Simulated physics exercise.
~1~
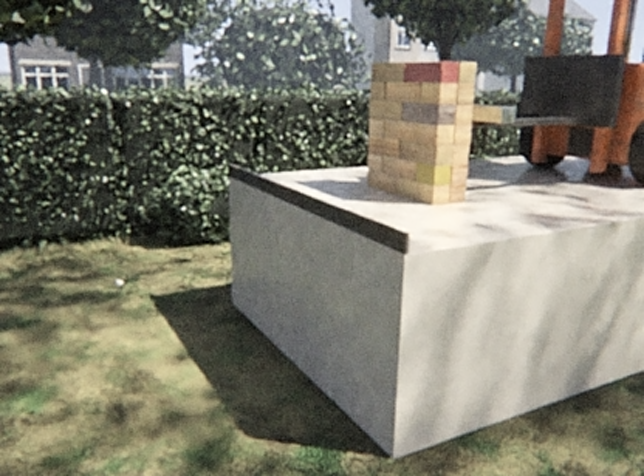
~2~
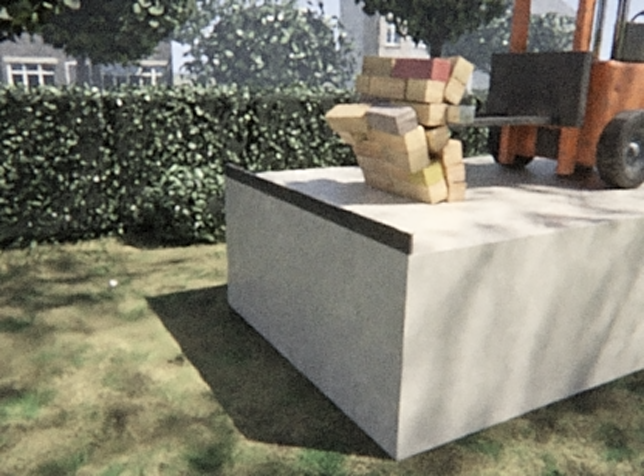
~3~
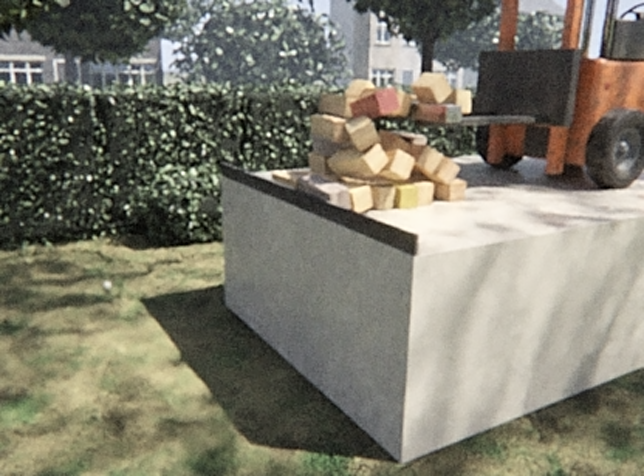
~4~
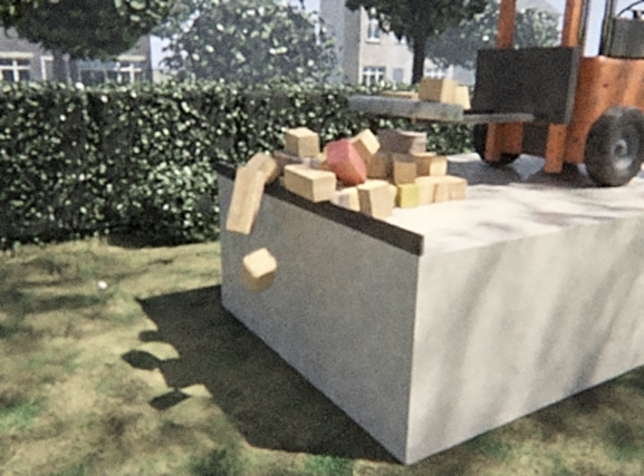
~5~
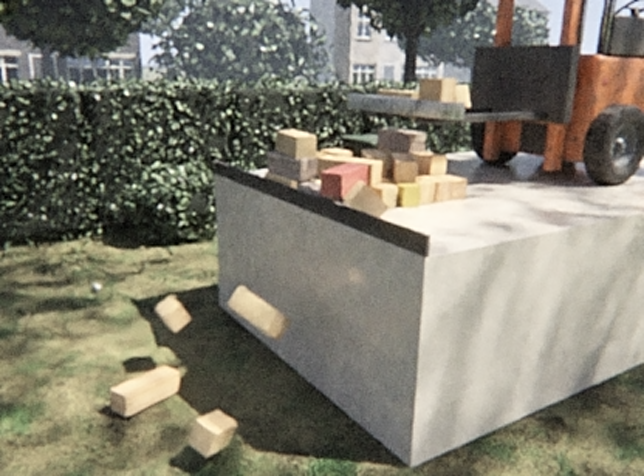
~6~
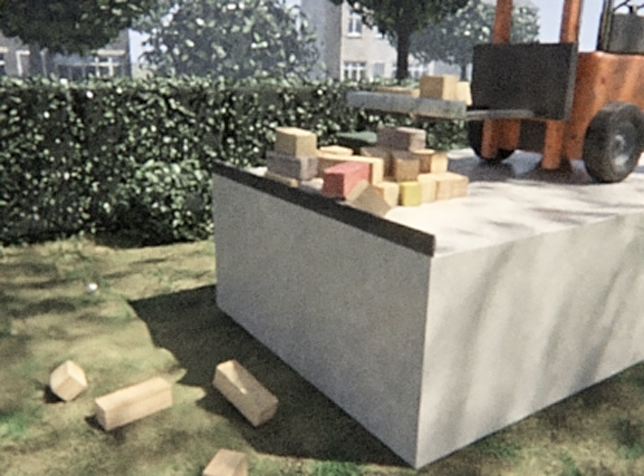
A forklift's beam pushes over a stack of wooden blocks, and four land on the grass.
